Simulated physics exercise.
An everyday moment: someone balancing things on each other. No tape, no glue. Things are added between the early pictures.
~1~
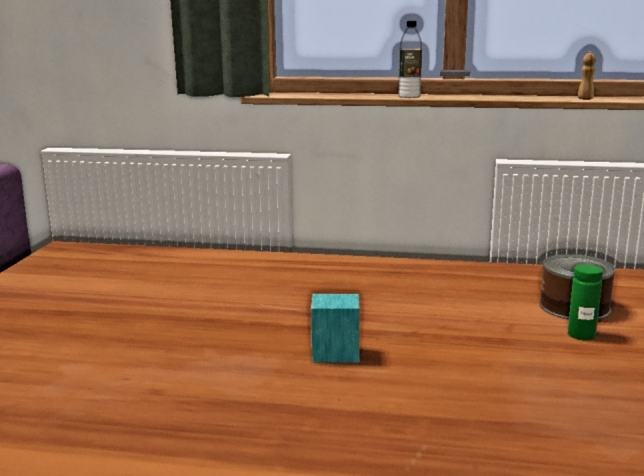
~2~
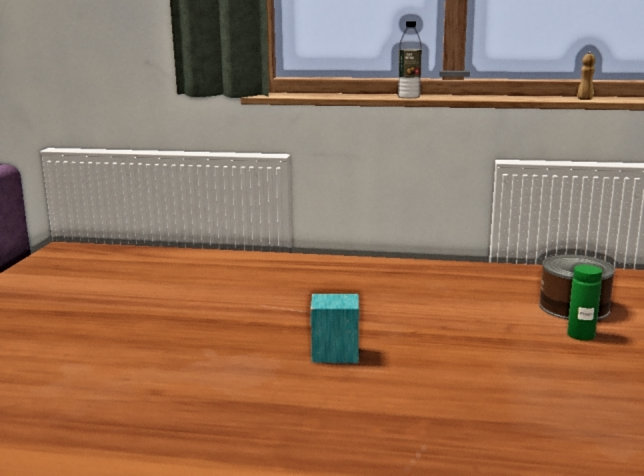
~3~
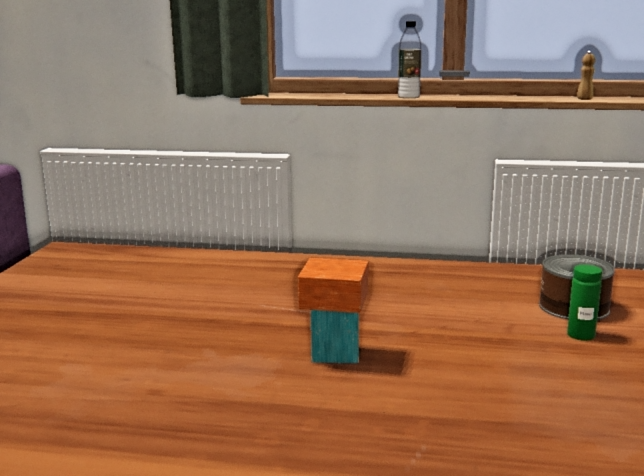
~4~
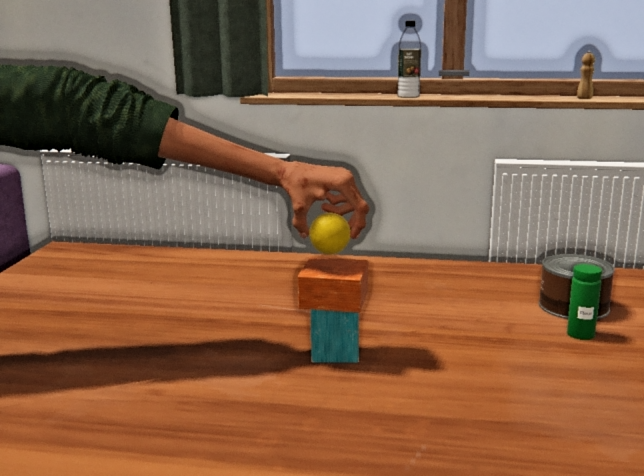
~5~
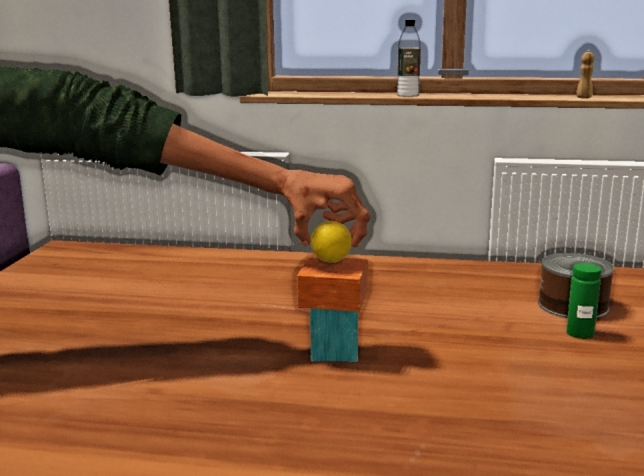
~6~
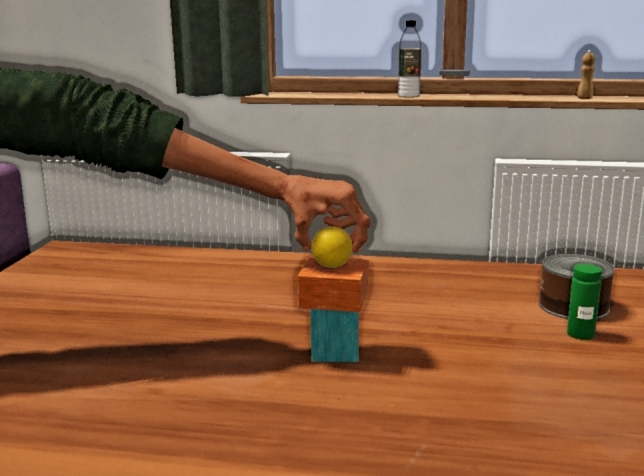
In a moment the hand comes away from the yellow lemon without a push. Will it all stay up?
The pile stays up.
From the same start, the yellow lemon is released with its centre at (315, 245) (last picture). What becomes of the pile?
Then it stays up.
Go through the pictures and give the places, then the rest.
In the first picture, the last thing is not in view yet; turquoise block (336, 328).
In the second picture, the last thing is not in view yet; green shaker (585, 303).
In the third picture, the last thing is not in view yet; turquoise block (335, 328).
In the fourth picture, on its way; yellow lemon (330, 234); green shaker (584, 302).
In the fifth picture, on its way; yellow lemon (331, 242); turquoise block (334, 327).
In the sixth picture, set down, still held; yellow lemon (332, 248); green shaker (584, 302).
Then, 0.30 s on from there, no change.
Then, 0.70 s on from there, yellow lemon resting near (332, 248).
In the end, all 5 unmoved. At the end, from the last picture's camera, yellow lemon near (332, 248). The pile holds.
